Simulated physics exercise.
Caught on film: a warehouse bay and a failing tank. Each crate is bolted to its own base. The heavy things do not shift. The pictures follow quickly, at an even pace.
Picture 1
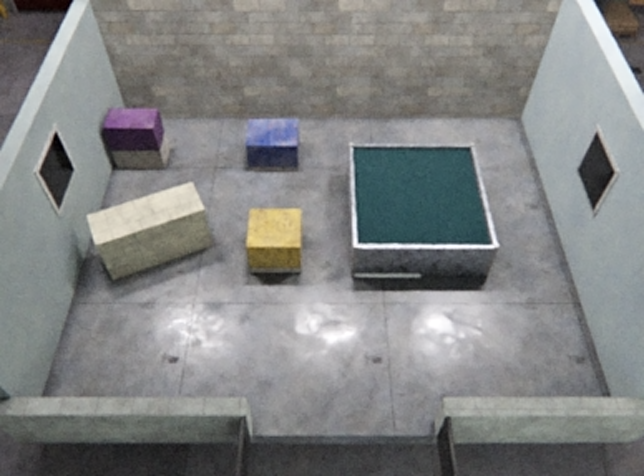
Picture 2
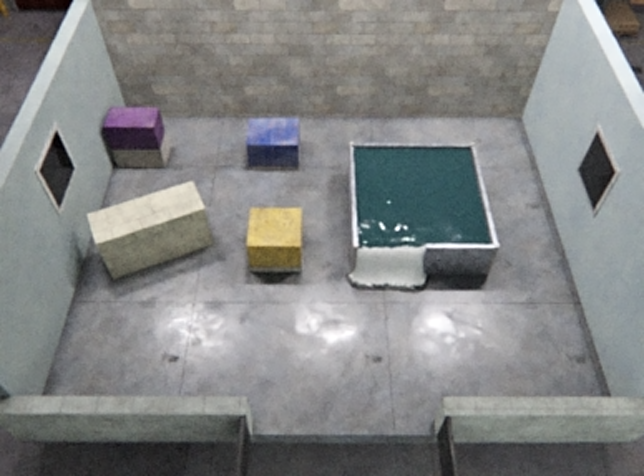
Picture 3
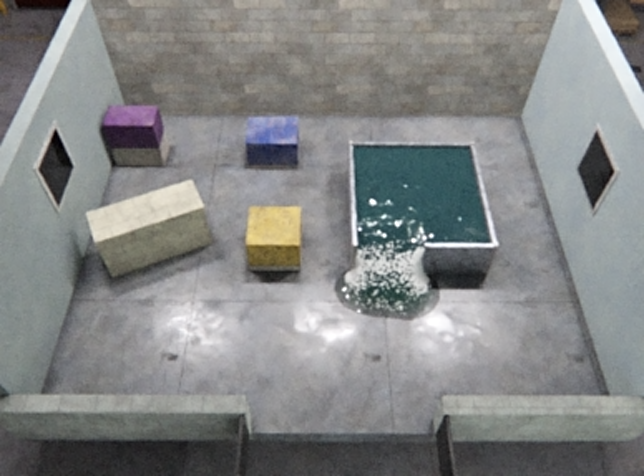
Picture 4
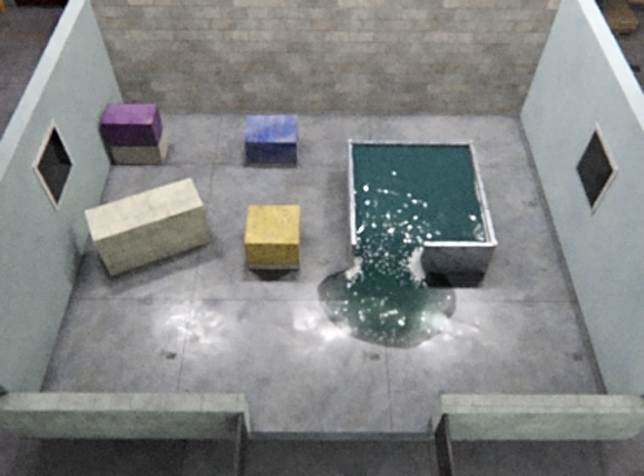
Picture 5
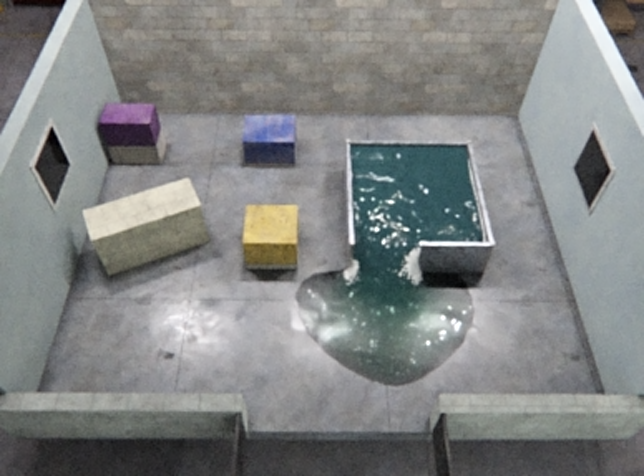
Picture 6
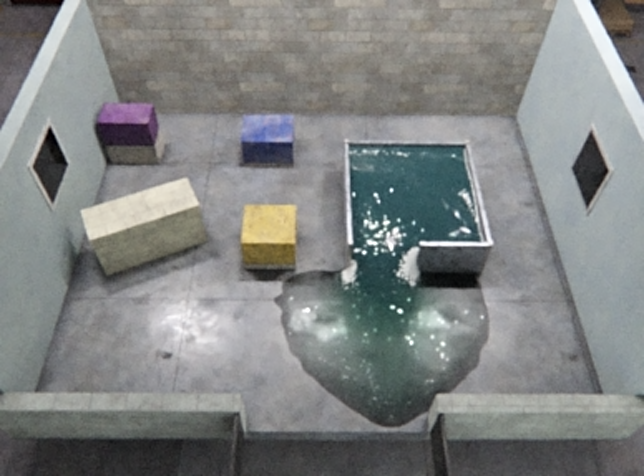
An open tank of green water breaks at its front and floods across the floor.
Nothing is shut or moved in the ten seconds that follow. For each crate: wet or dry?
One by one: The yellow crate escapes dry; the purple crate escapes dry; the blue crate escapes dry.
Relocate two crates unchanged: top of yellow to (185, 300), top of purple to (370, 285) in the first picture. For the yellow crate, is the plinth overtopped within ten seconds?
Then: The yellow crate ends up wet.
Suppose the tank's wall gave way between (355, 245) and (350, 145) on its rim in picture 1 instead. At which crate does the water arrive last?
The purple-painted one.
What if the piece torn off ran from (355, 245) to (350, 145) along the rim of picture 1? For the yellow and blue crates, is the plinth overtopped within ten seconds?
Then: The yellow one is soaked, the blue one is topped.
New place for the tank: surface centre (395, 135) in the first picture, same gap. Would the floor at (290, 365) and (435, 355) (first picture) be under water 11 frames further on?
In turn: Under water, covered.
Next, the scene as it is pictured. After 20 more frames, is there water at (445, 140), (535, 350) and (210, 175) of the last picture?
In that order: Dry, awash, no water.
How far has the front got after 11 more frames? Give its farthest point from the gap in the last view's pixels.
I would point to (108, 414).
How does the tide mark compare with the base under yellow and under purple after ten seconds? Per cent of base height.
About 30 and 10 per cent.
A moment on, water covers 20 % of the floor; the yellow crate not reached, the purple crate not reached, the blue crate not reached.
Next, water covers 25 % of the floor; the yellow crate not reached, the purple crate not reached, the blue crate not reached.
Then, water covers 35 % of the floor; the yellow crate not reached, the purple crate not reached, the blue crate not reached.
Later, water covers 55 % of the floor; the yellow crate not reached, the purple crate water round its plinth, the blue crate not reached.
In the end, water covers 70 % of the floor; the yellow crate stayed above the water, the purple crate stayed above the water, the blue crate stayed above the water.
